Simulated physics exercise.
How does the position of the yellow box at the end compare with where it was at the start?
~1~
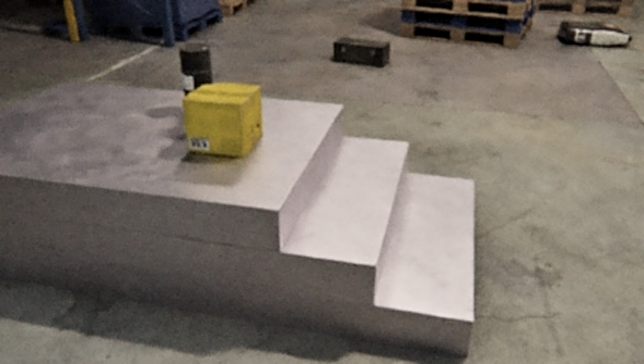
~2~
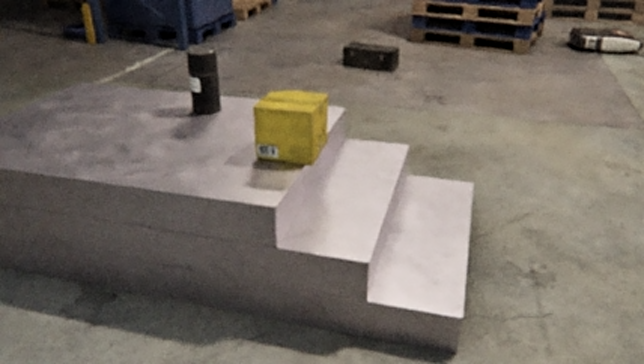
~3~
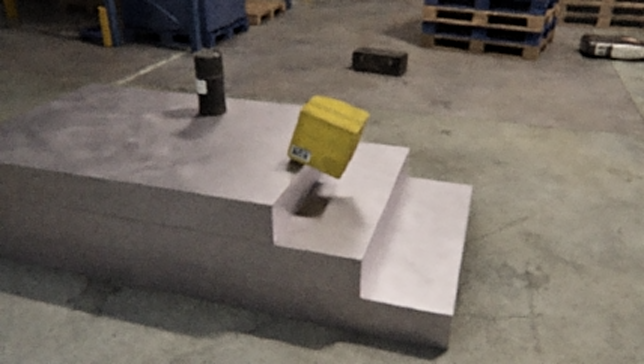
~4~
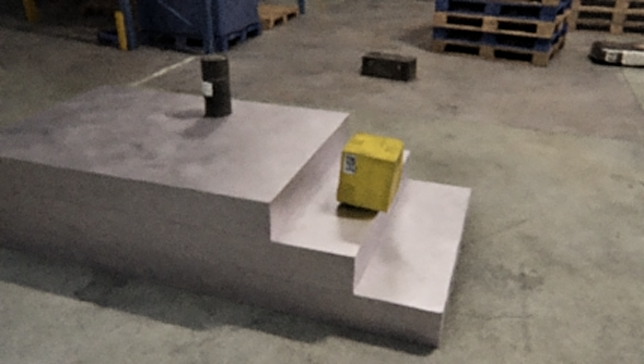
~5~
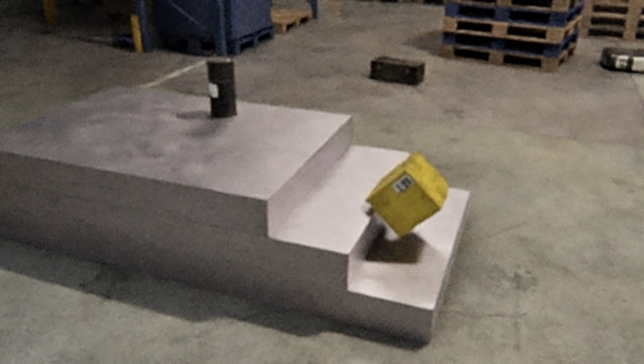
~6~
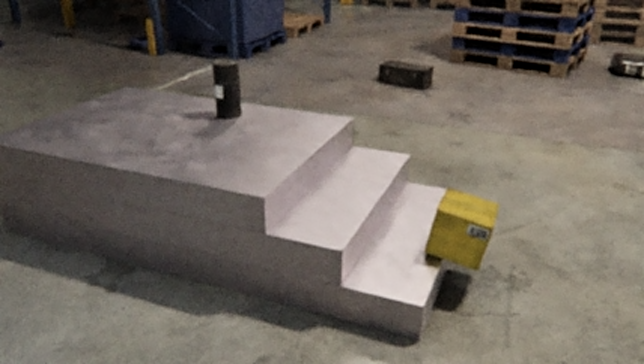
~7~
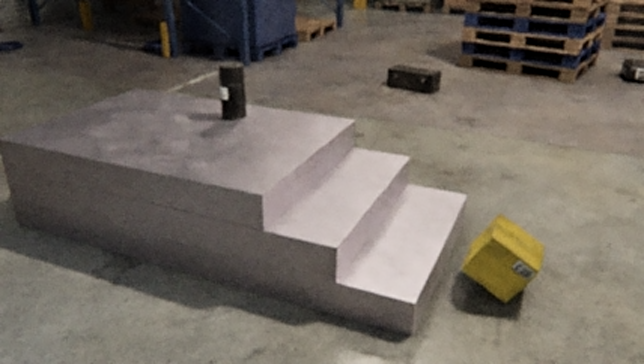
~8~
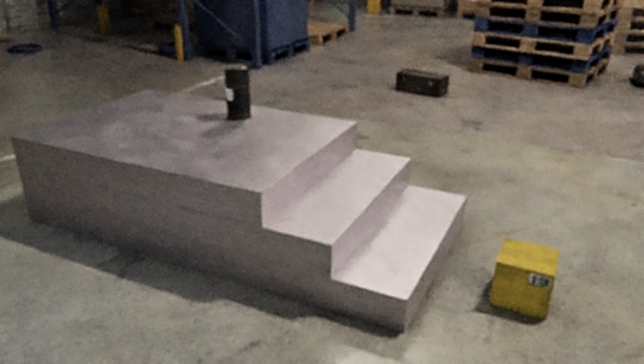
At the start the yellow box is on the top landing near the black canister. By the end it is on the concrete floor to the right of the bottom step.
The video shows a yellow box sliding right across the top of a short flight of grey steps, past a black canister that stays put, then tumbling down the steps and coming to rest on the concrete floor to the right.
